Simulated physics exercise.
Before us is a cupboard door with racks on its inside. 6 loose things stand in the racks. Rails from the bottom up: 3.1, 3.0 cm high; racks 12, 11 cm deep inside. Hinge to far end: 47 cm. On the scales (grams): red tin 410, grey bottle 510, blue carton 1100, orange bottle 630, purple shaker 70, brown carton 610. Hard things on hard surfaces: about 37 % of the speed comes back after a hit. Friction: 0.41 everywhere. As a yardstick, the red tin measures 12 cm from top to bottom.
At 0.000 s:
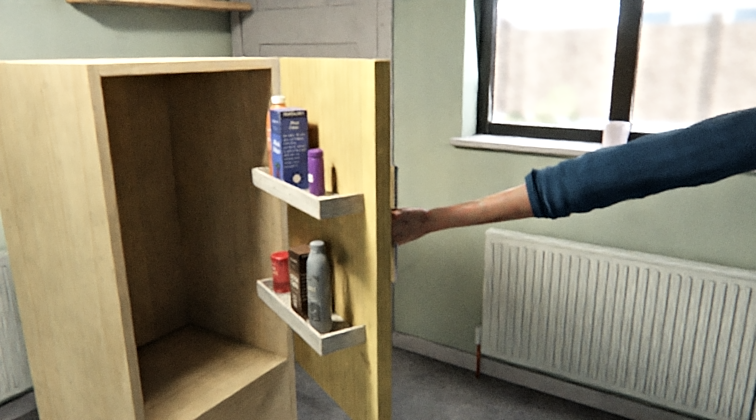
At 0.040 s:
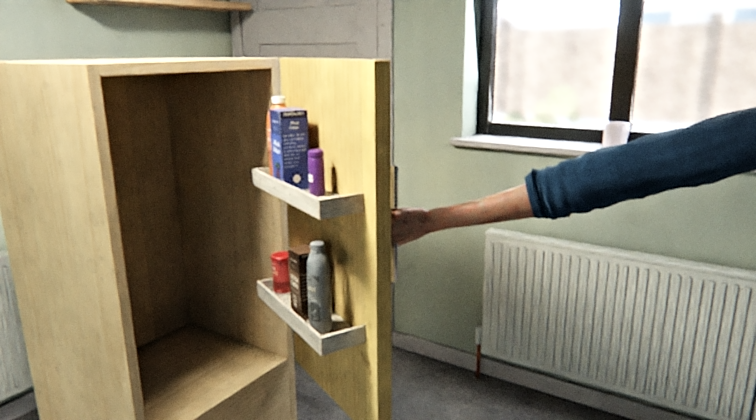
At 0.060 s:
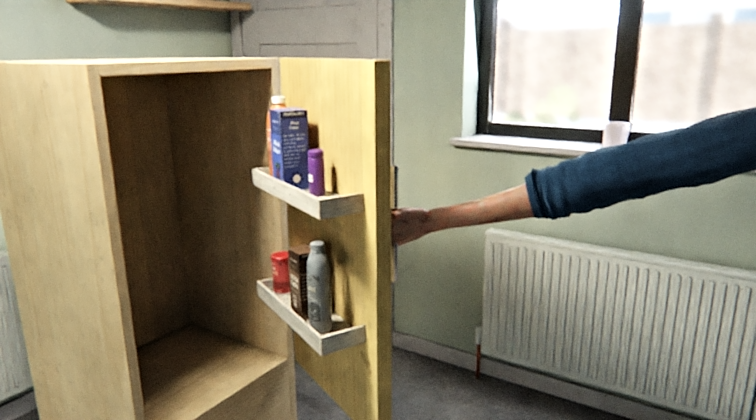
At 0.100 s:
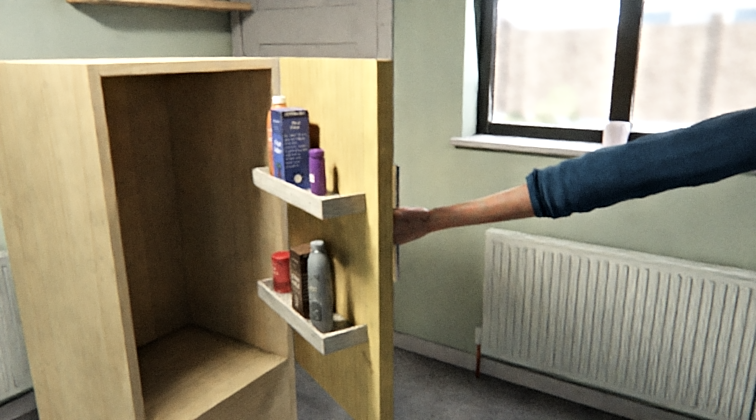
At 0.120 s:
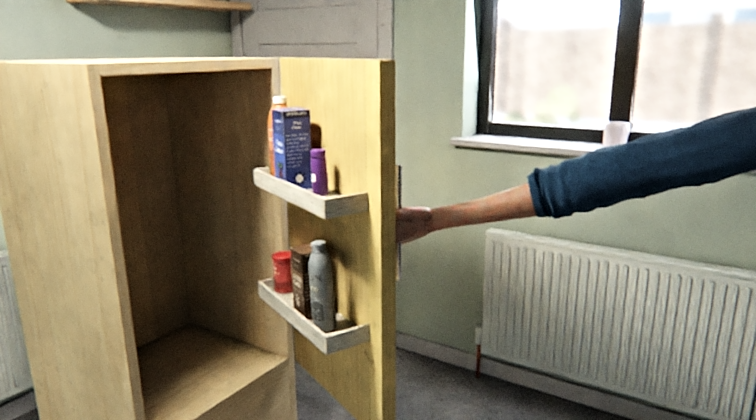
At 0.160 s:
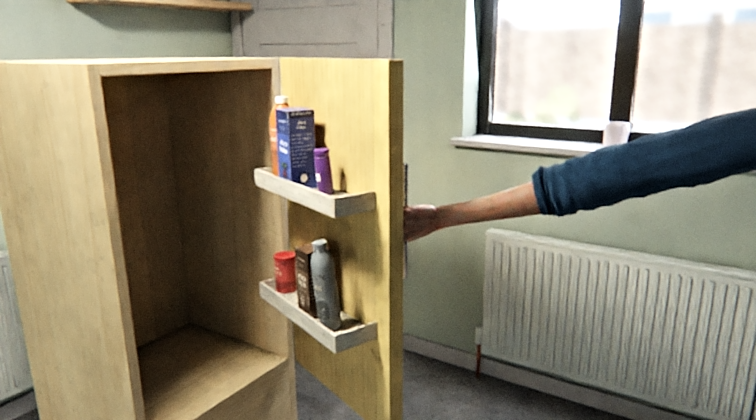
A cupboard door with two racks of bottles, cartons and a red tin stays almost still, held at its edge by a blue-sleeved arm, then swings slightly further open to the right as the grey bottle leans a little.
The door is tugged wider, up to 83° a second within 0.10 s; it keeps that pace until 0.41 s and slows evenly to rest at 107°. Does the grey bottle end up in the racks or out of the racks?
The grey bottle falls out.
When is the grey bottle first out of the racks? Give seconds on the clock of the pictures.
Near 0.4 s.
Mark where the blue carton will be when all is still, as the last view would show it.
At about (343, 143).
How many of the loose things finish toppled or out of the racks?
In all, 1.
Around 0.56 s, door 100° open; grey bottle now out of the racks; purple shaker at 14° to upright.
Around 0.96 s, door 107° open; purple shaker at 6° to upright.
Around 1.46 s, door 107° open; purple shaker at 4° to upright.
Finally (3.7 s), out of the racks, grey bottle; the other 5 still in place (within 5 cm).
